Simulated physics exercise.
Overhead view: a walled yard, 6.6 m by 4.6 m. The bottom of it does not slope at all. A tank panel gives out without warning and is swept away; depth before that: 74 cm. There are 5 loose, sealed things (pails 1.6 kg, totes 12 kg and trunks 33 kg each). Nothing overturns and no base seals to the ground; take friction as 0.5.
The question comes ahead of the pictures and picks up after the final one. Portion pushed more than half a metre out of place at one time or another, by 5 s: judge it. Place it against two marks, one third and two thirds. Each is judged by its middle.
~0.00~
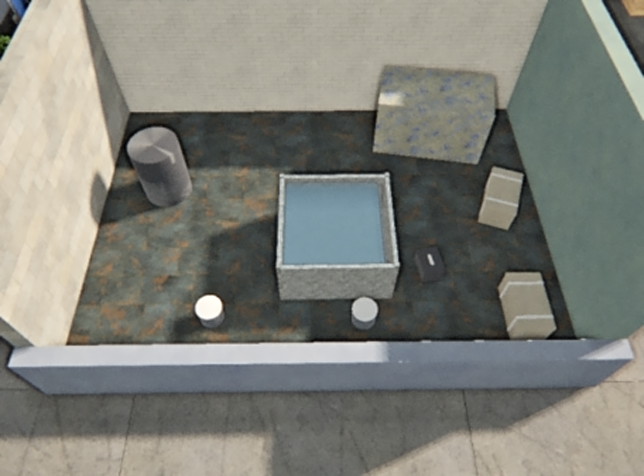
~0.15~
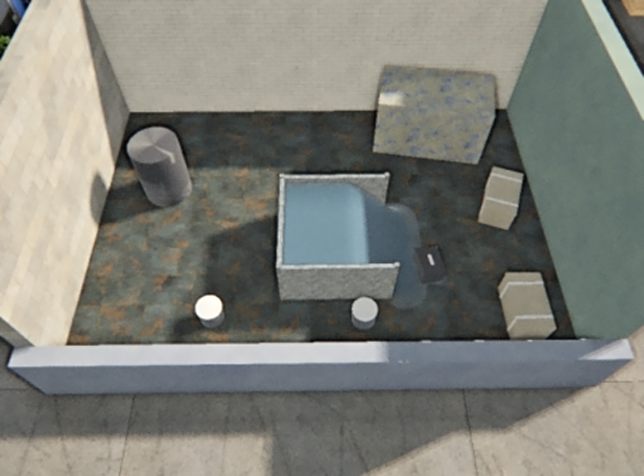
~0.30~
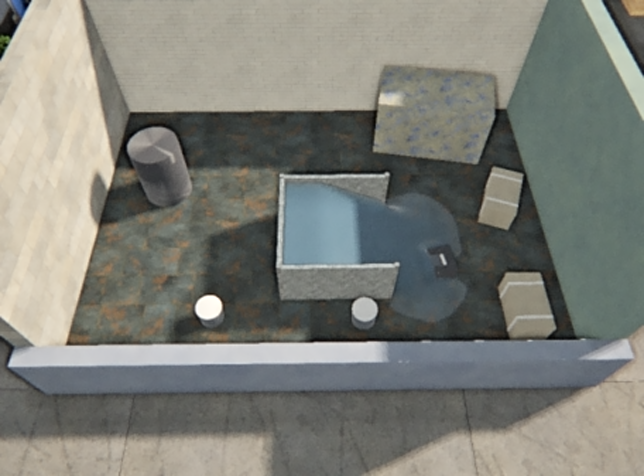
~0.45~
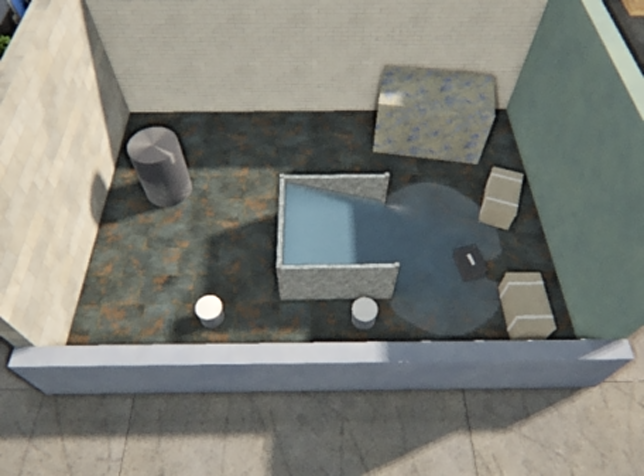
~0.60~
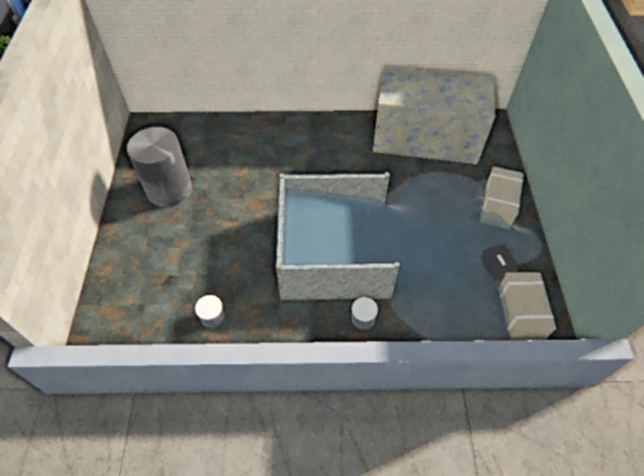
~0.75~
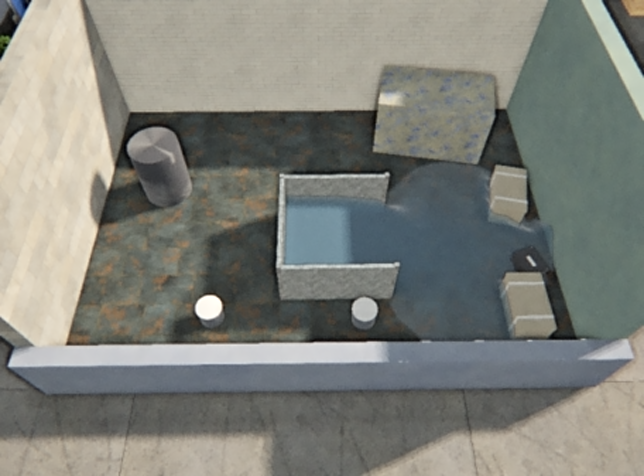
I expect that share to be very large, two thirds or over.
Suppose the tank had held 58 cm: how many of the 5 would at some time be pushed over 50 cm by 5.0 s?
Result: 5.
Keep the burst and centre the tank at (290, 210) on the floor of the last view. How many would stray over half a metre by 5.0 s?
Then 5.
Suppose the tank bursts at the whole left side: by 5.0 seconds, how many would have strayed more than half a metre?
Then it comes to 2.
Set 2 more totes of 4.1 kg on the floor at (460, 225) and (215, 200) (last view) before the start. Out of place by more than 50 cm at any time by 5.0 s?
Taking them in turn, the first is above the mark and the second below the mark.
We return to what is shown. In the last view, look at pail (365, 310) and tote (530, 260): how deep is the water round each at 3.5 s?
Around 5 cm and 12 cm.
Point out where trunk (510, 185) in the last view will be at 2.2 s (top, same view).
Close to pixel (505, 127).
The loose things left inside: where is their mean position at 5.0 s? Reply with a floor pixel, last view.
Roughly at (311, 248).
After 1.1 s 1 of 5 are over 50 cm from their spots; 1 afloat.
After 2.2 s 2 of 5 are over 50 cm from their spots; 3 afloat.
After 3.5 s 4 of 5 are over 50 cm from their spots; 4 afloat.
After 5.0 s 5 of 5 are over 50 cm from their spots, and 5 have been at some point; 4 afloat.
